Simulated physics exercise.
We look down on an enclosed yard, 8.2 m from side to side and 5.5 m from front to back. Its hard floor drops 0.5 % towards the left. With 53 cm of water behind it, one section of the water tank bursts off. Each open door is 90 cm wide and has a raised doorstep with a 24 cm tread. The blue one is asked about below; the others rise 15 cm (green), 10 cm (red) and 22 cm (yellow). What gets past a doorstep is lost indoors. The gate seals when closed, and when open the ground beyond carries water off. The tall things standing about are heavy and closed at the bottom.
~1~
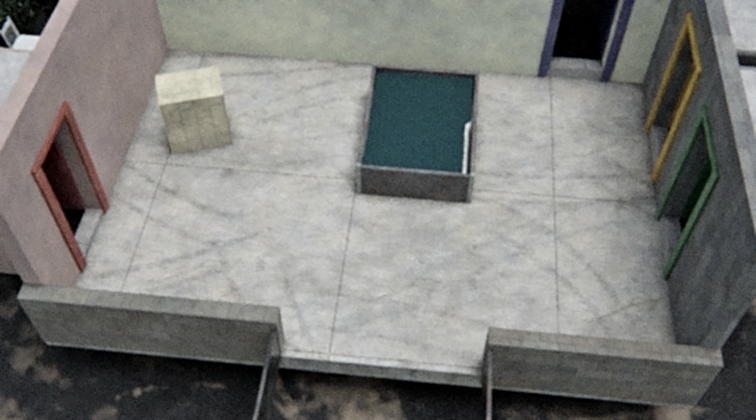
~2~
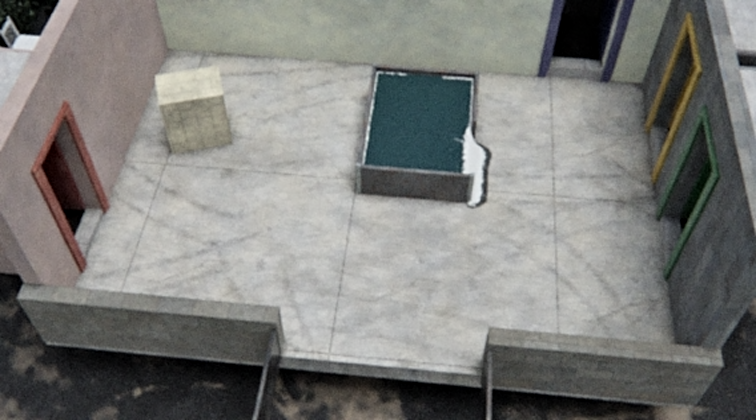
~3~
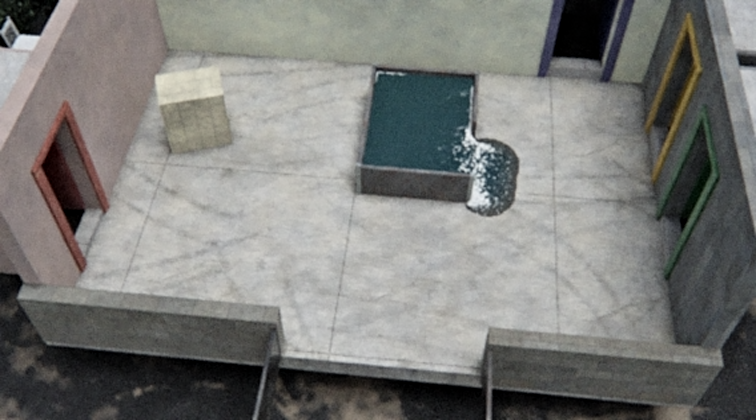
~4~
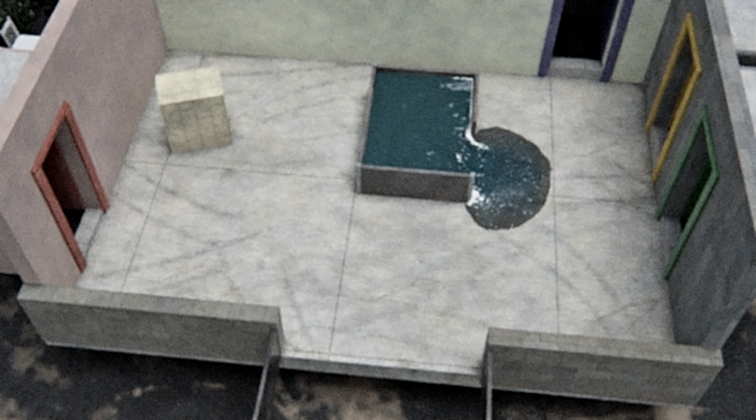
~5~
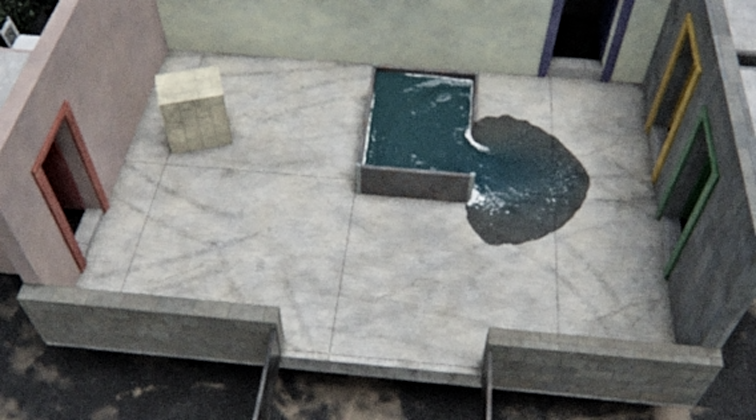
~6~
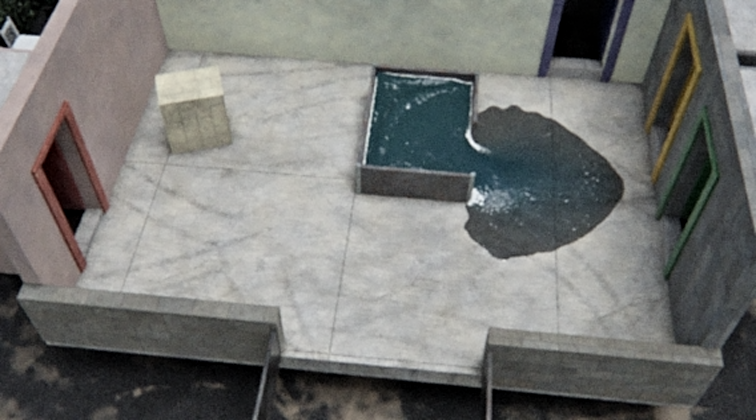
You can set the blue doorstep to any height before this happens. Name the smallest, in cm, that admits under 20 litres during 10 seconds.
About 7 cm.
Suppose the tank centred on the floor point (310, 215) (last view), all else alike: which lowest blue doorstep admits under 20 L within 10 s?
Some 8.0 cm.
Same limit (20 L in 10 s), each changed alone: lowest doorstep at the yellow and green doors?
About 14.5 cm at yellow and 16 cm at green.
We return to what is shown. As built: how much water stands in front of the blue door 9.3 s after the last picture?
Roughly 5.5 cm deep.
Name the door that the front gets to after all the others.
It is the red one.
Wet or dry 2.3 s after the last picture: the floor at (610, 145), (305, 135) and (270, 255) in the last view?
In turn: Wet, not reached, dry.
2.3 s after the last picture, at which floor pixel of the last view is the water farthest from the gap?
Around (674, 376).
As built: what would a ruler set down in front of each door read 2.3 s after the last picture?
In cm: Green 17, blue 11, red 0, yellow 15.
Then, 0.7 s after the last picture water covers 20 % of the floor, deepest (26 cm) near (484, 189); it has not reached the blue door.
Then, 2.3 s after the last picture water covers 25 % of the floor, deepest (25 cm) near (672, 364); 11 cm at the blue door, 0 litres in over its 23 cm doorstep.
Then, 9.3 s after the last picture water covers 90 % of the floor, deepest (8 cm) near (123, 168); 6 cm at the blue door, 0 litres in over its 23 cm doorstep.
At the blue door as built, the water peaked near 11 cm, 3.7 s after the last picture.
With a doorstep of 6 cm, 31 litres would have come in within the 10 s; with 8.5 cm, 11 litres. So under 20 litres takes about 7 cm.
